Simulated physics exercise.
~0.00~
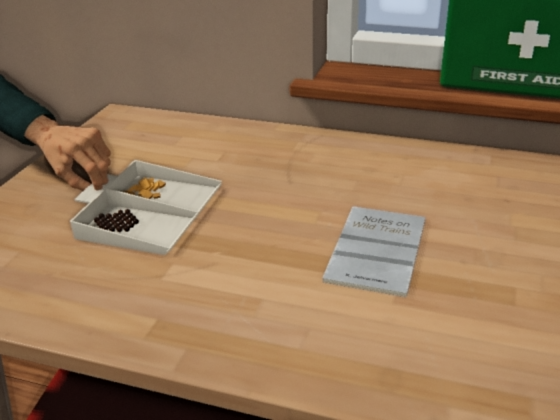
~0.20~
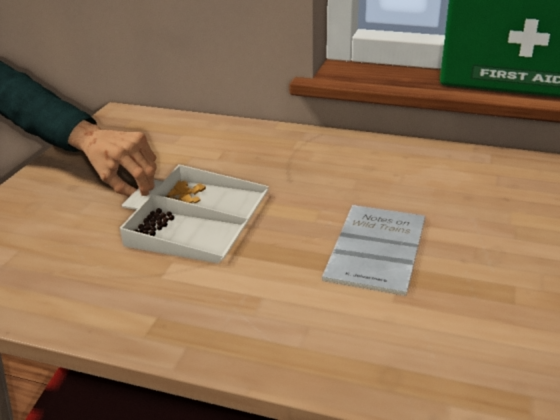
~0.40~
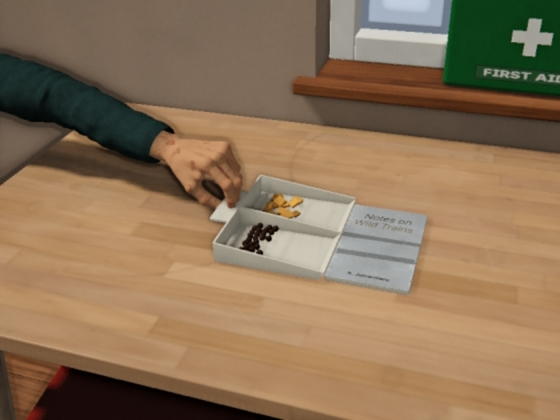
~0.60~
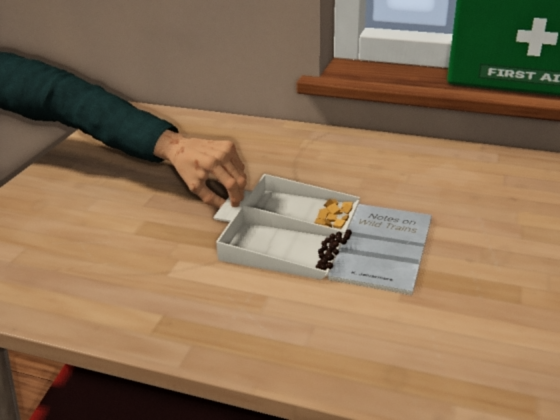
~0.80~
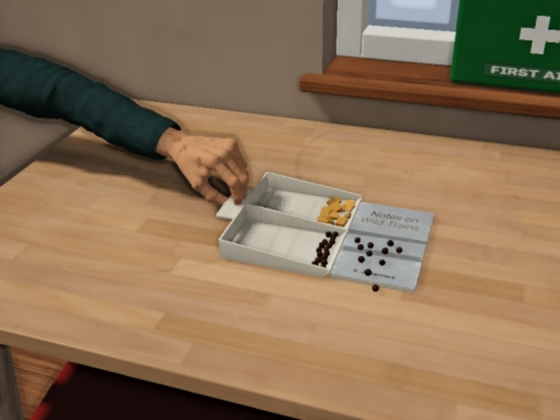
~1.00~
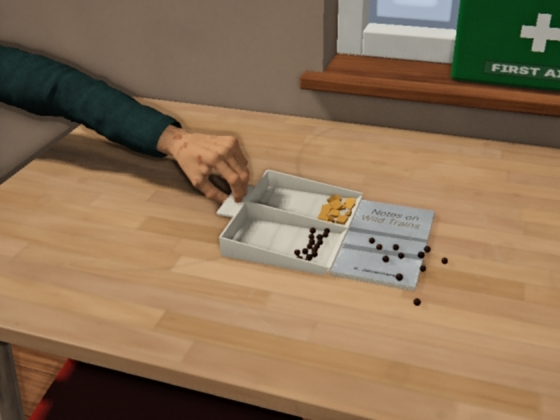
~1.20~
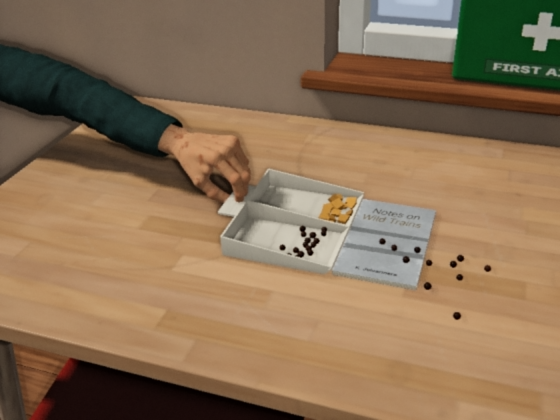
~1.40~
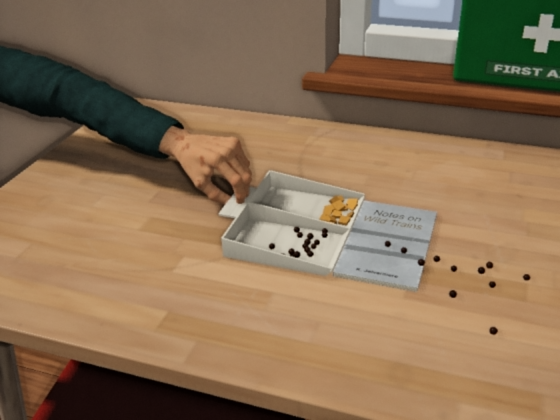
A hand sliding a divided tray right into a thin grey book, some dark beads spilling over it, yellow pieces staying inside.
